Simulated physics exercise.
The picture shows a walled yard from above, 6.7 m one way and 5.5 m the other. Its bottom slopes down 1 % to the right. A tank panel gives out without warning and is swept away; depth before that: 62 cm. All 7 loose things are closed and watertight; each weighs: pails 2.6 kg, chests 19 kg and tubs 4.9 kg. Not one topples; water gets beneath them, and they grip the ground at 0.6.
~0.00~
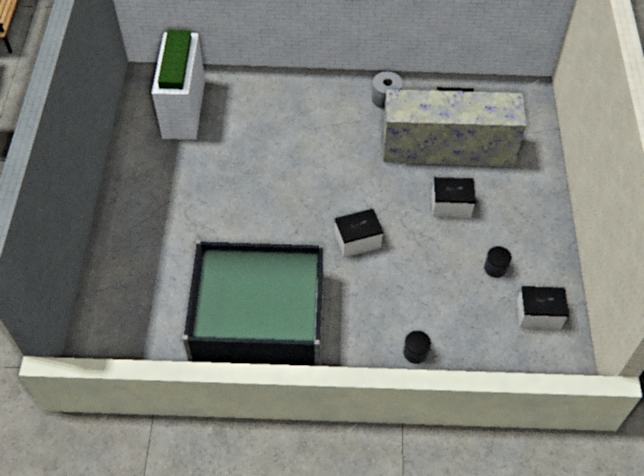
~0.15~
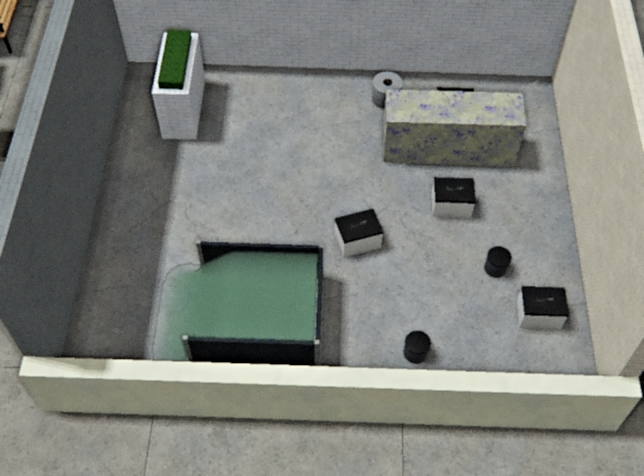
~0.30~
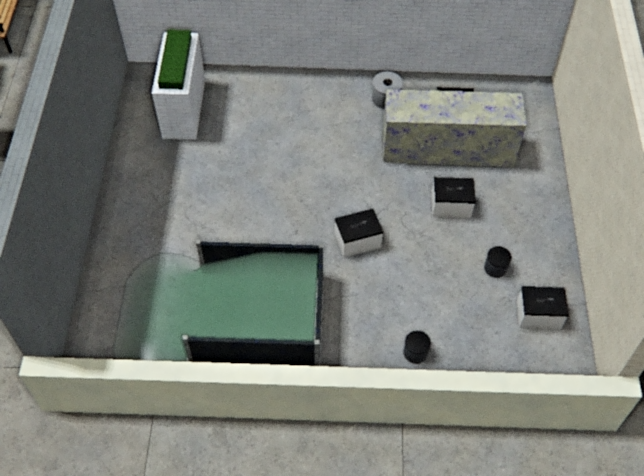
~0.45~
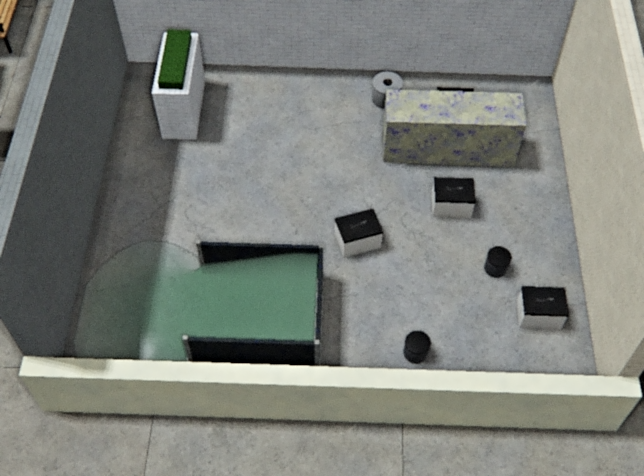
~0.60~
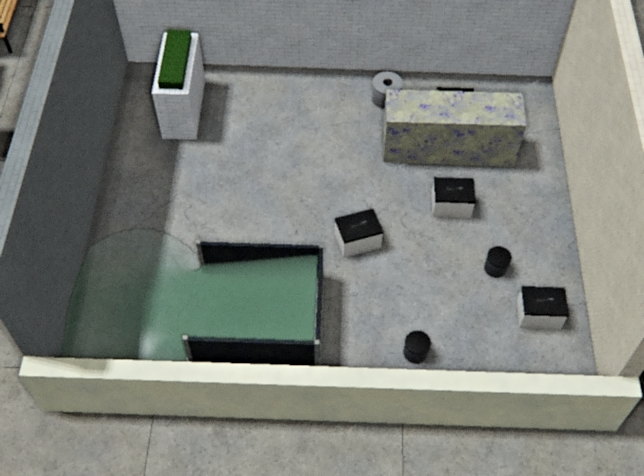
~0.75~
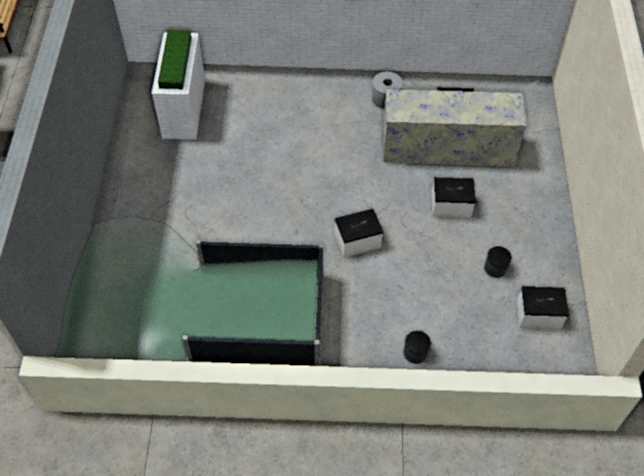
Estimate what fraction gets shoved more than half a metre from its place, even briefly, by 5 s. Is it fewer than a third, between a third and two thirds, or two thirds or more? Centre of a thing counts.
Fewer than a third.
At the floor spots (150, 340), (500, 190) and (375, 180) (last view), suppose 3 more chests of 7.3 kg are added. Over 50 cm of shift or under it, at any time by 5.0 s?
First exceeds it, second falls shy, third falls shy.
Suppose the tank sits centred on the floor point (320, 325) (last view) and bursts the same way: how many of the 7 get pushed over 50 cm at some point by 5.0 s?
In that case the number is 0.
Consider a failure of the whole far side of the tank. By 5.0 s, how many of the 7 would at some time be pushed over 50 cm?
In that case the number is 1.
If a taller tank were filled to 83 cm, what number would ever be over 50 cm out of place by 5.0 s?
I count 2 of them in that case.
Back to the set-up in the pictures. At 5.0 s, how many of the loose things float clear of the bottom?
1 at that moment.
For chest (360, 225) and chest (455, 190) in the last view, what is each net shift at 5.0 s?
The first ends 0 centimetres from its start and the second 0 centimetres.
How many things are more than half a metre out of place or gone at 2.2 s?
That would be 0.
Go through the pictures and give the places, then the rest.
The first picture shows a pail at (499, 256) rests on the ground; a chest at (359, 225), on the bottom; 1.9 m2 under water; 0 of 7 have shifted.
The second picture shows a pail at (499, 256), on the bottom; a chest at (359, 225), on the bottom; water covers 2.7 m2; 0 of 7 have shifted.
The third picture shows a pail at (499, 256) rests on the ground; a chest at (359, 225) rests on the ground; 3.6 m2 under water; 0 of 7 have shifted.
The fourth picture shows a pail at (499, 256) rests on the ground; a chest at (359, 225), on the bottom; 4.7 m2 under water; 0 of 7 have shifted.
The fifth picture shows a pail at (499, 256) rests on the ground; a chest at (359, 225), on the bottom; water covers 5.3 m2; 0 of 7 have shifted.
The sixth picture shows a pail at (499, 256) rests on the ground; a chest at (359, 225) rests on the ground; water covers 5.5 m2; 0 of 7 have shifted.
After 1.1 s 0 of 7 are over 50 cm from their spots; 0 afloat.
After 2.2 s 0 of 7 are over 50 cm from their spots; 0 afloat.
After 3.5 s 0 of 7 are over 50 cm from their spots; 0 afloat.
After 5.0 s 1 of 7 are over 50 cm from their spots, and 1 have been at some point; 1 afloat.
